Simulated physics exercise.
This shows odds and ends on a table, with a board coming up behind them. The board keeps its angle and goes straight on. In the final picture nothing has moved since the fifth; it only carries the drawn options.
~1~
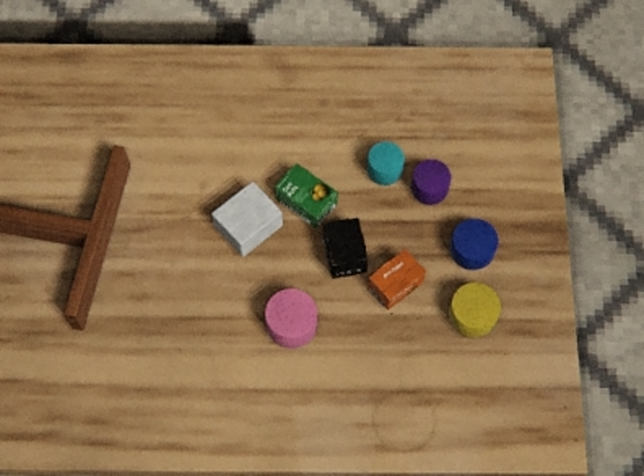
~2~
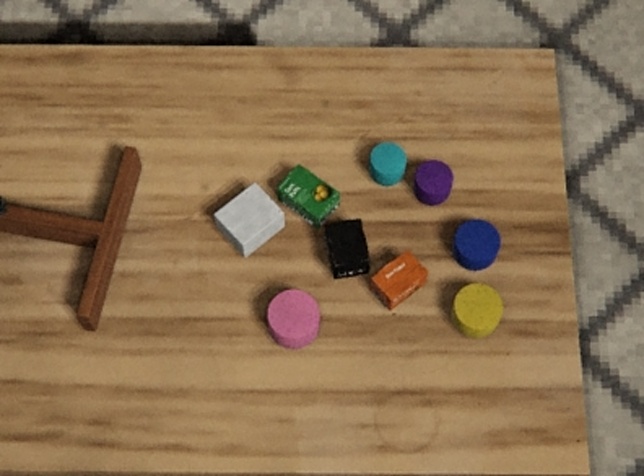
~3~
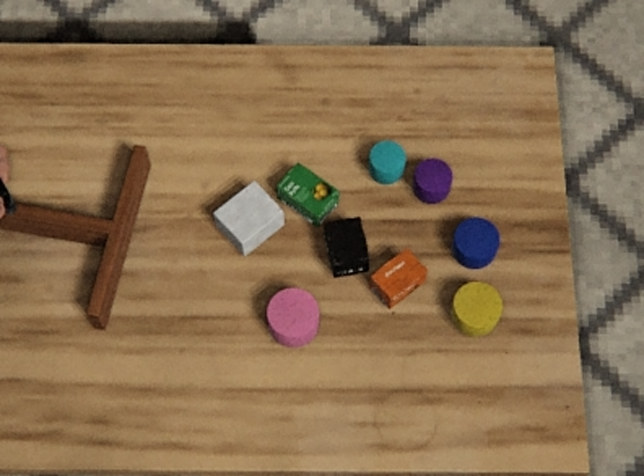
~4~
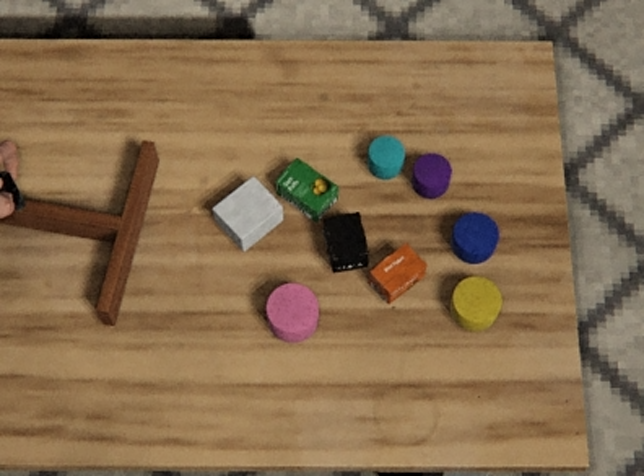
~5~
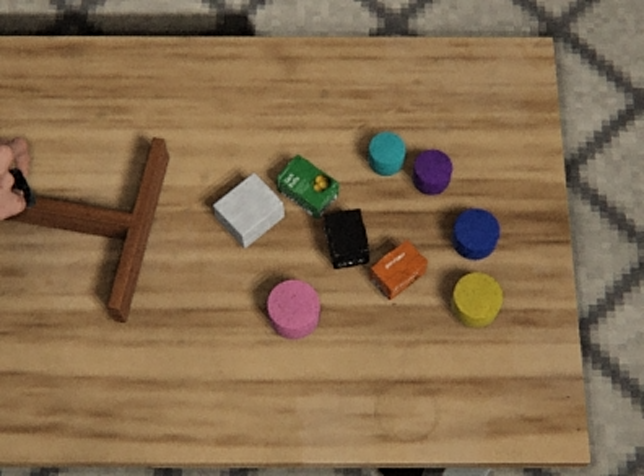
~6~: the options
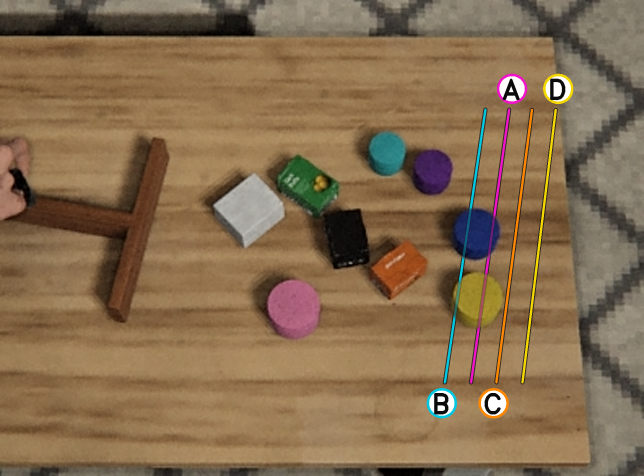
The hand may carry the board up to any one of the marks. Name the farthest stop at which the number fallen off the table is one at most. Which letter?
A is the last line within the limit.
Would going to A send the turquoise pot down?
No.
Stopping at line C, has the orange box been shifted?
Yes.
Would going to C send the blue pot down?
Yes.
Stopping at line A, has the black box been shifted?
Yes.
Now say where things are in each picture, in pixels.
Green packet (306, 196); orange box (397, 280); board (95, 228), in the first picture.
Board (107, 229); turquoise pot (388, 165), in the second picture.
Board (116, 227); pink pot (293, 318), in the third picture.
Board (126, 223); purple tin (432, 177), in the fourth picture.
Board (137, 220); green packet (308, 187); orange box (399, 270); white block (250, 211), in the fifth picture.
On the marked copy, A at (491, 239); B at (466, 239); C at (515, 239); D at (540, 239).
With A. Early on, board (265, 220); green packet (317, 181); white block (303, 220).
Further on, board (392, 221); yellow pot (500, 324); blue pot (489, 231).
At the end, board (491, 221); purple tin over the edge; blue pot (564, 234); one fallen.
As for the rest, B is within the limit but short; C drops two; D drops three.
